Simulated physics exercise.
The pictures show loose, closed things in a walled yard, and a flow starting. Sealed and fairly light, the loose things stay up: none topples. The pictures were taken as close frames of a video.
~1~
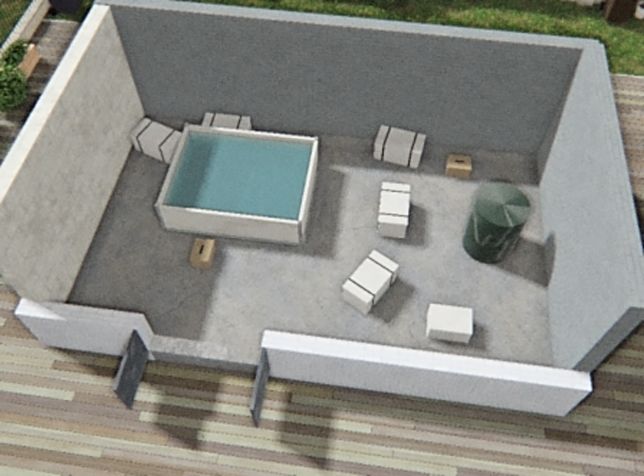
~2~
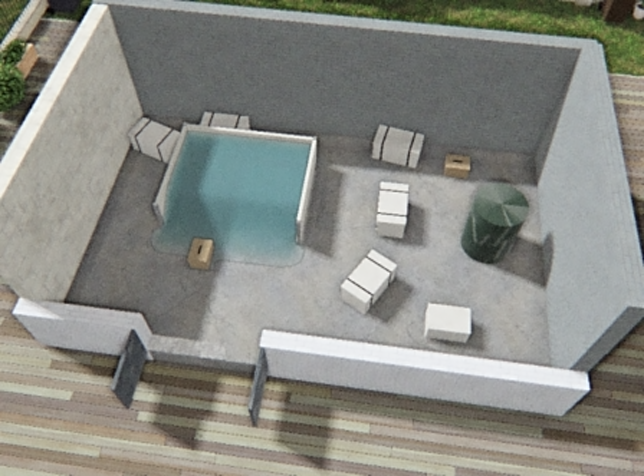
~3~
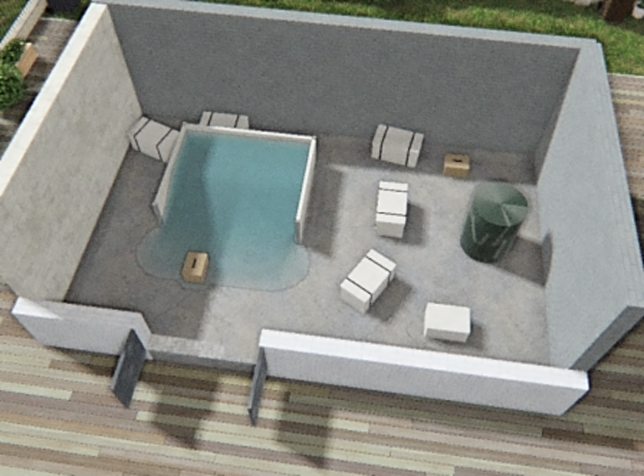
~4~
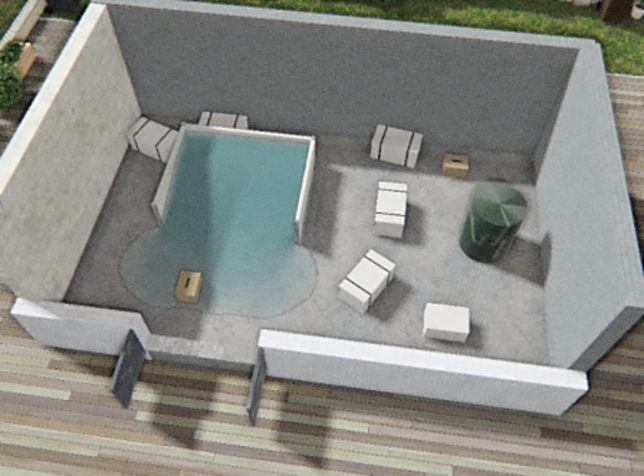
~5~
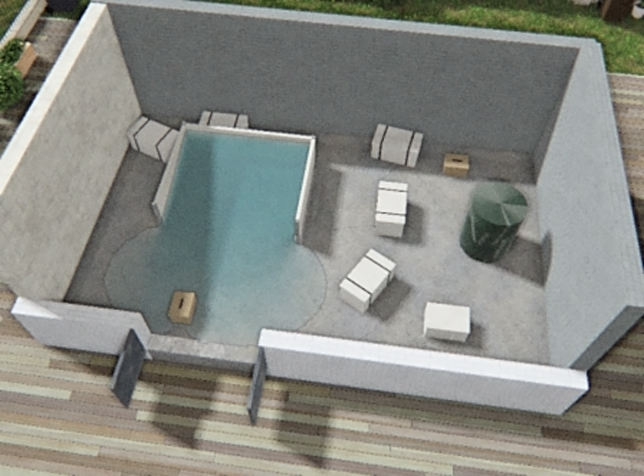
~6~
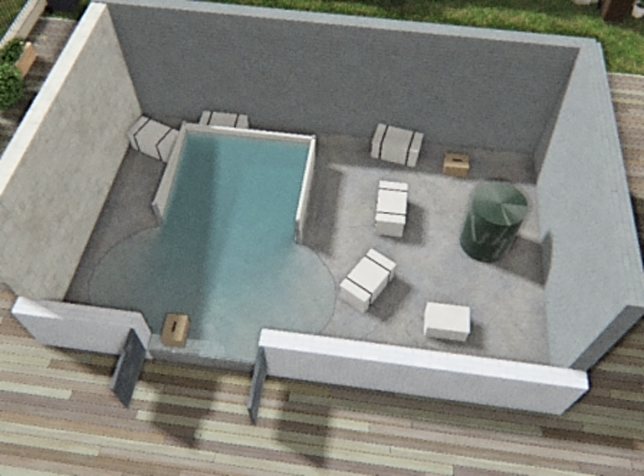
Blue-green water pours from a raised, white-walled pool at the left of a grey walled yard, seen from a fixed high angle, as its front side disappears. White strapped boxes, a dark green barrel at the right, and small brown boxes stand around the concrete floor. The water spreads forward in a rounded sheet towards the open gateway, pushing the nearest brown box slowly forward and slightly left.
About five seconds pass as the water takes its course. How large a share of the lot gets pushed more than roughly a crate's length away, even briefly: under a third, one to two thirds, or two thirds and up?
Under a third.
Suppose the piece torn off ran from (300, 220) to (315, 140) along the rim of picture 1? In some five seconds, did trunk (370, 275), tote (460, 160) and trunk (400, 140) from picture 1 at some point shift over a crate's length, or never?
Result per item - displaced that far / displaced that far / displaced that far.
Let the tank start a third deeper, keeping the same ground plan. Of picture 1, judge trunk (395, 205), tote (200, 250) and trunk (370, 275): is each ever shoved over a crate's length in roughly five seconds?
Going through them in turn, I'd say never got there, then got there, then never got there.
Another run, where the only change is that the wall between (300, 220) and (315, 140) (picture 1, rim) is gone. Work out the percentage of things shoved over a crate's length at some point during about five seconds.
I'd guess around 60 percent of them.
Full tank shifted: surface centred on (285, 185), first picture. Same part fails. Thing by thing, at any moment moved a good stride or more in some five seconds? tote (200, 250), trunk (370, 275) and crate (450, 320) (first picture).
Taking them in turn: Got sent well off; got sent well off; got sent well off.
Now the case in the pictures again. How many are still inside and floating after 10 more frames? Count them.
Tally: 0.
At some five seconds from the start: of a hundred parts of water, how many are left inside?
Around 52 in a hundred.
A moment on, 1 of 8 are well off their spots; 0 afloat.
Next, 1 of 8 are well off their spots; 0 afloat.
Later, 1 of 8 are well off their spots; 0 afloat.
In the end, 2 of 8 are well off their spots, and 2 have been at some point; 1 afloat.
